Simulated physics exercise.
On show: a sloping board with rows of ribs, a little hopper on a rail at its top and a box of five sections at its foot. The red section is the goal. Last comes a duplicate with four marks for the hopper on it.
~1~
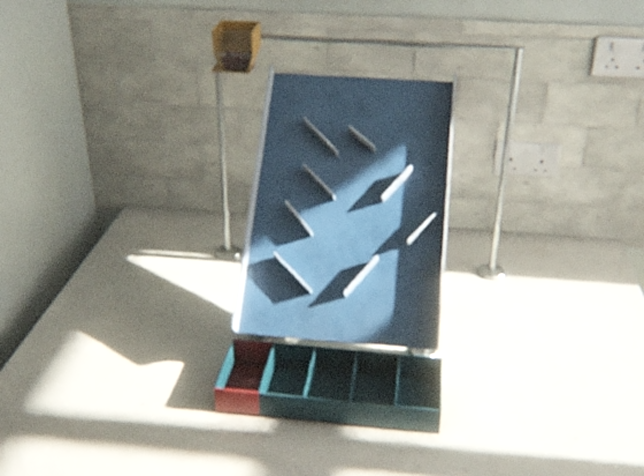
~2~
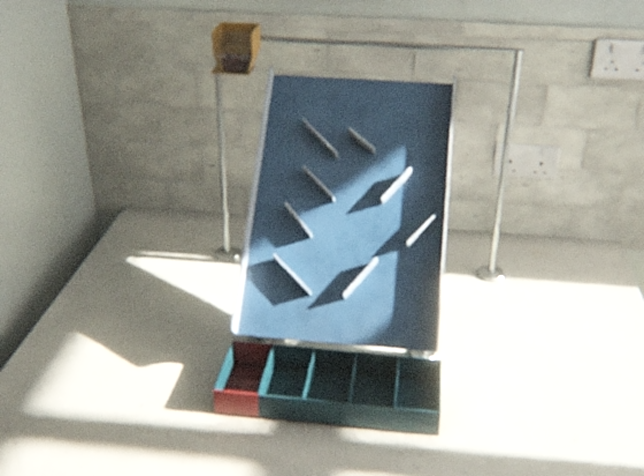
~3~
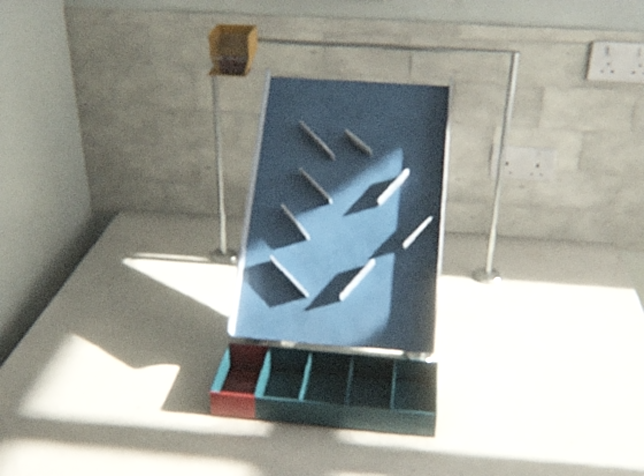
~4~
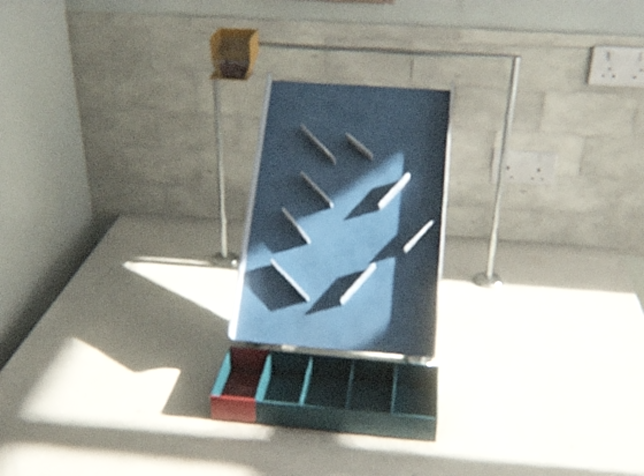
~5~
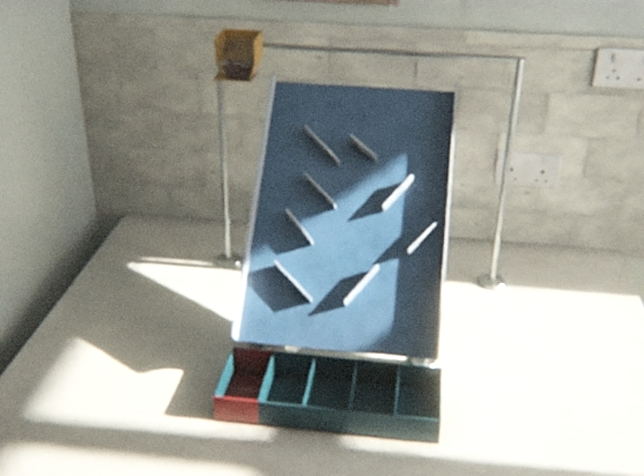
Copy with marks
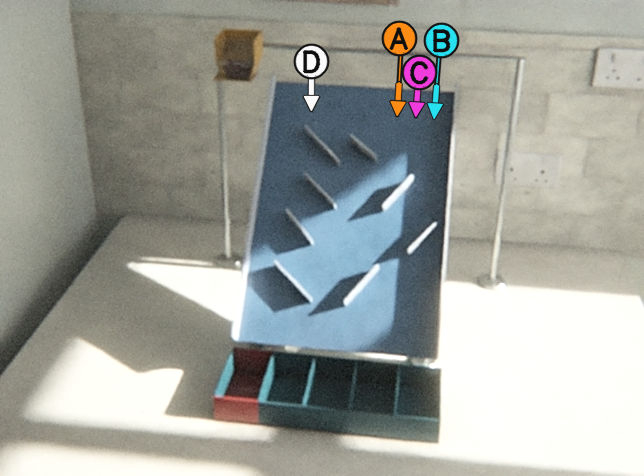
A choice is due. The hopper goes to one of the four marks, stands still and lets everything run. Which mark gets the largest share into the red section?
D works best here.
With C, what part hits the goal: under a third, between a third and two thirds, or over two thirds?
Mark C gives under a third.
On the marked copy, mark A meets the board at (397, 110); mark B meets the board at (434, 113); mark C meets the board at (416, 111); mark D meets the board at (311, 105).
Choosing A, not one piece in the red section, almost all in other sections.
Choosing B, not one piece in the red section, every piece in other sections.
Choosing C, not one piece in the red section, almost all in other sections.
Choosing D, roughly half in the red section, roughly half in other sections.
